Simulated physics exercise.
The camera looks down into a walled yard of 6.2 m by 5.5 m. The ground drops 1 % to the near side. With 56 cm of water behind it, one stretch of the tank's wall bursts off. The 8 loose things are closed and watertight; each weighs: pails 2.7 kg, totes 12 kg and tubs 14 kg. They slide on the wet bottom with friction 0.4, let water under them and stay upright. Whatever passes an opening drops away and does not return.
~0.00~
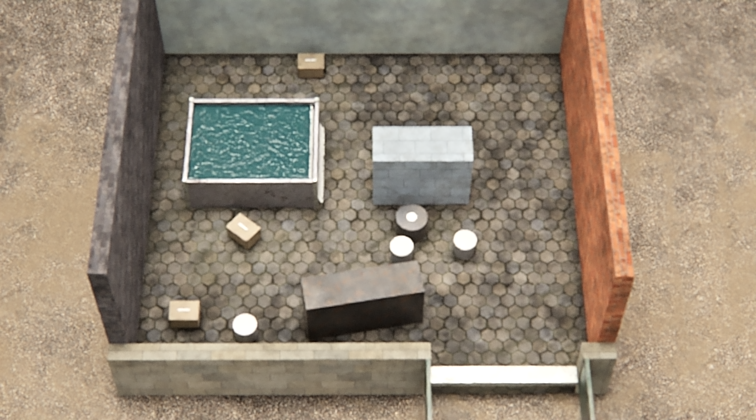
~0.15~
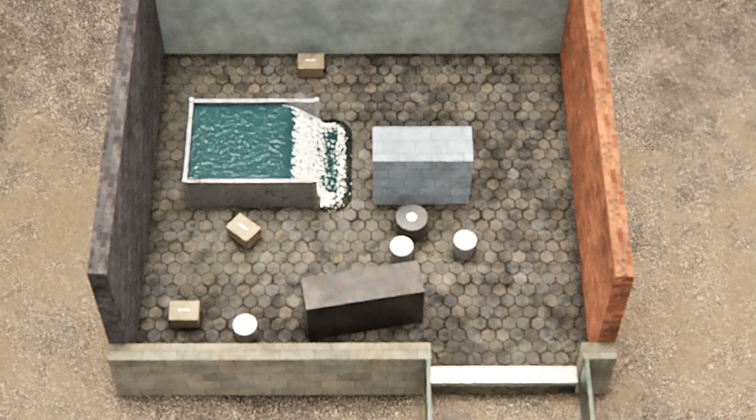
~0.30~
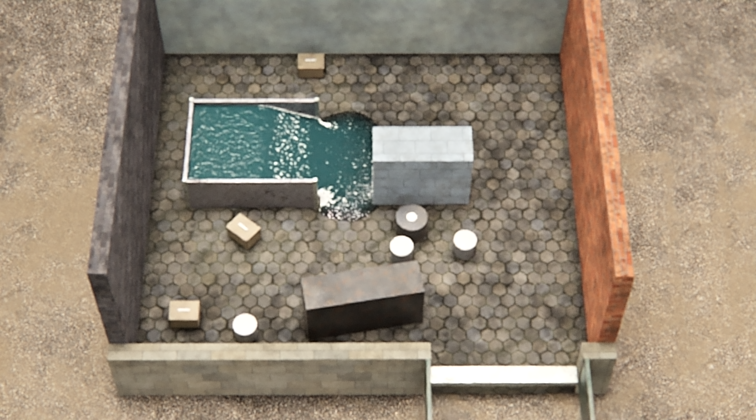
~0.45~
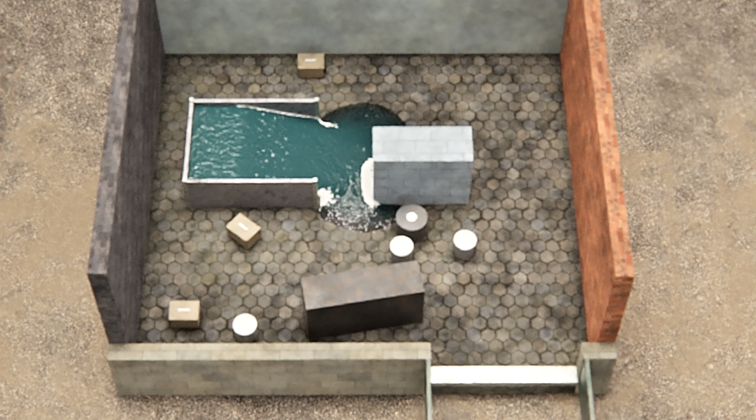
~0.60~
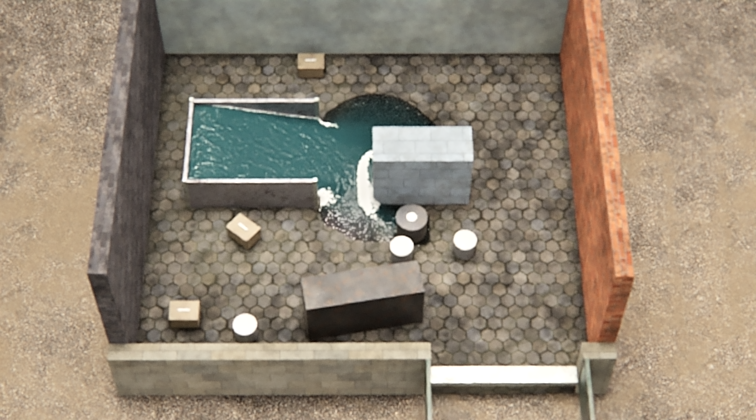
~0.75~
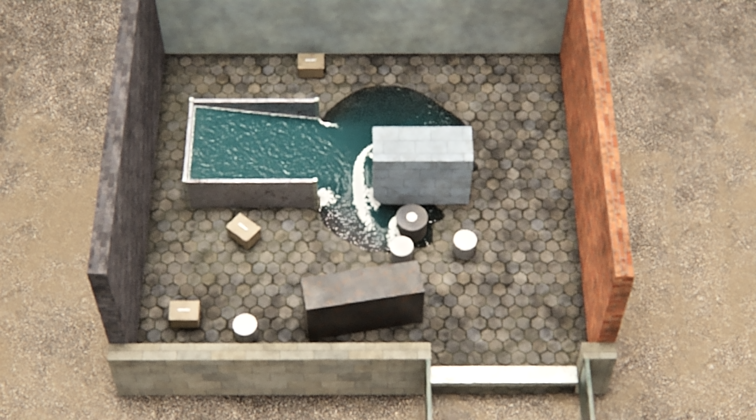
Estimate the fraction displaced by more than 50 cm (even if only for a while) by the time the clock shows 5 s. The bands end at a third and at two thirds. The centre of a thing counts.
That comes to less than a third.
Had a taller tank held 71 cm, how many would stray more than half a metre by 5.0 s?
Then 4.
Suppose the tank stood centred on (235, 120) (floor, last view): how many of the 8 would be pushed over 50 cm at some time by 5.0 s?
Then 2.
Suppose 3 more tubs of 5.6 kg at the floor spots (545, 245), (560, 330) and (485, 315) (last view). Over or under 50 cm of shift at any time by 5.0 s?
In that order: More, past it, more.
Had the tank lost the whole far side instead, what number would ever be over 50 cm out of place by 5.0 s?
Then 3.
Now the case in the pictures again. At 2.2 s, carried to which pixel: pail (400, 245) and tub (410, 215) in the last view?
Near (483, 343) and (439, 221).
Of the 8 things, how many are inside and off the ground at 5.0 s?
I count 2.
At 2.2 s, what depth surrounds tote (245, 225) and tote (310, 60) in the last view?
About 0 and 0 cm.
After 1.1 s 1 of 8 are over 50 cm from their spots; 0 afloat.
After 2.2 s 2 of 8 are over 50 cm from their spots; 1 afloat.
After 3.5 s 2 of 8 are over 50 cm from their spots; 1 afloat.
After 5.0 s 2 of 8 are over 50 cm from their spots, and 2 have been at some point; 2 afloat.
